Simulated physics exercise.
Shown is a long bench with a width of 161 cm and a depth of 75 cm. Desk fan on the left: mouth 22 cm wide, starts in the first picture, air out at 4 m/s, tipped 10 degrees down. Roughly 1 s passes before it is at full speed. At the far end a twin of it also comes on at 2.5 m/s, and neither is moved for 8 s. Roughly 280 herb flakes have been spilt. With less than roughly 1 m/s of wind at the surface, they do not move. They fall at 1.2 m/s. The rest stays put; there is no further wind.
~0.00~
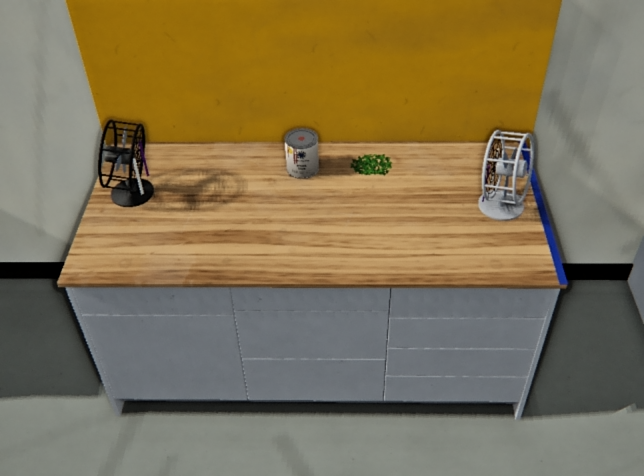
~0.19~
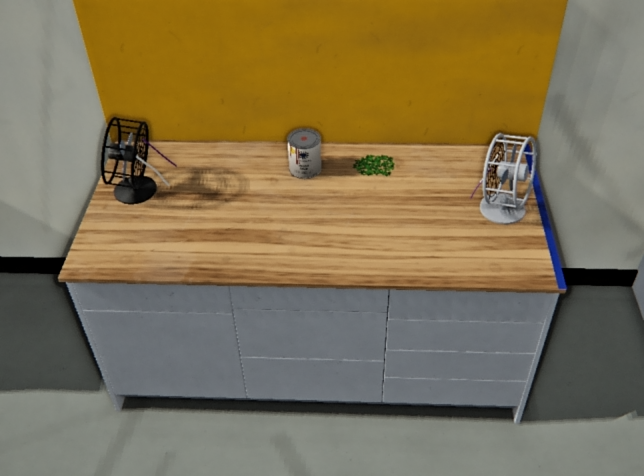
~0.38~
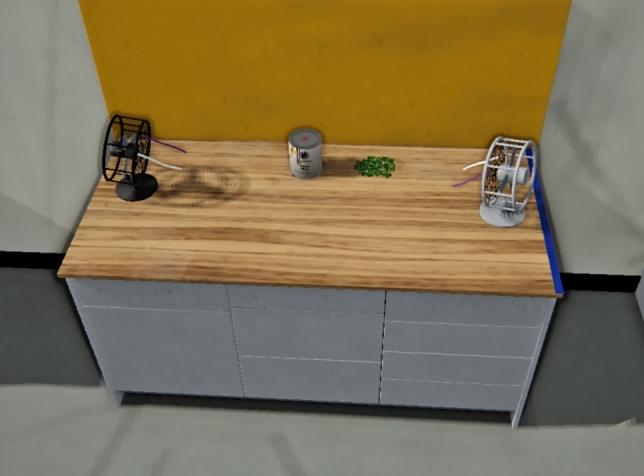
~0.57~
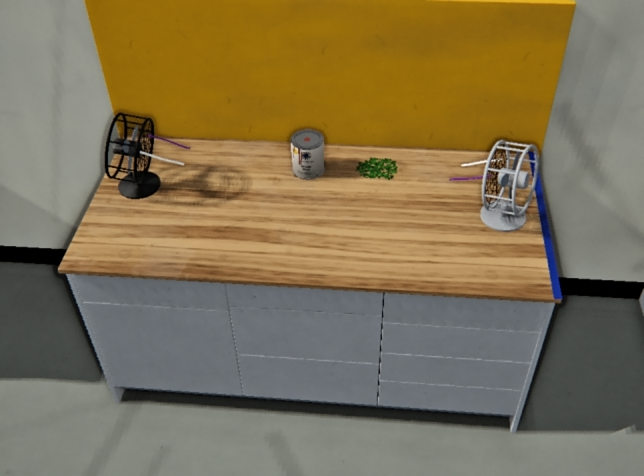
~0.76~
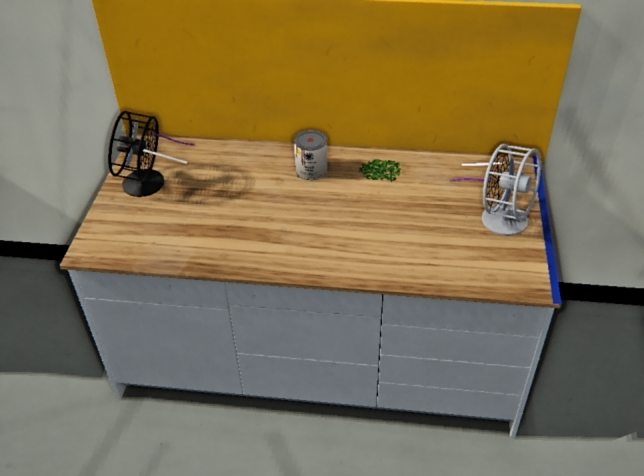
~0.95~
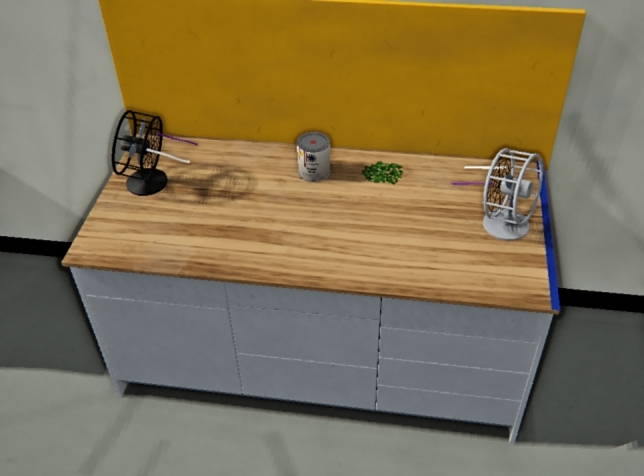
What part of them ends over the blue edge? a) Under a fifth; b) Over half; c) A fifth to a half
Over half.
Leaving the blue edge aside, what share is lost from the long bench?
It comes out at some 15 %.
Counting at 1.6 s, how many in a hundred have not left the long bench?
Reading: About 100 %.
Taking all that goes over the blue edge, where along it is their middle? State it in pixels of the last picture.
I'd point to somewhere near (557, 283).
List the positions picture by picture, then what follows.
The middle of the herb flakes is near (371, 166), none has stirred yet, the mouth of the desk fan is at (123, 156) and that of the second one at (509, 167), in the first frame.
The middle of the herb flakes is near (373, 165), none has stirred yet and the blue edge is centred on (546, 209), in the second frame.
The middle of the herb flakes is near (374, 166), none has stirred yet and the top of a tin is at (305, 139), in the third frame.
The middle of the herb flakes is near (376, 168) and none has stirred yet, in the fourth frame.
The middle of the herb flakes is near (379, 170) and none has stirred yet, in the fifth frame.
The middle of the herb flakes is near (384, 171) and none has stirred yet, in the sixth frame.
After 1.6 s, 0 % are over the blue edge; the middle of those left on the top is near (356, 187); 0 % are gone or lie where they will stay.
After 2.6 s, 54 % are over the blue edge; the middle of those left on the top is near (346, 176); 58 % are gone or lie where they will stay.
After 4.4 s, 65 % are over the blue edge; the middle of those left on the top is near (328, 172); 78 % are gone or lie where they will stay.
After 8.0 s, at the end, 74 % are over the blue edge.
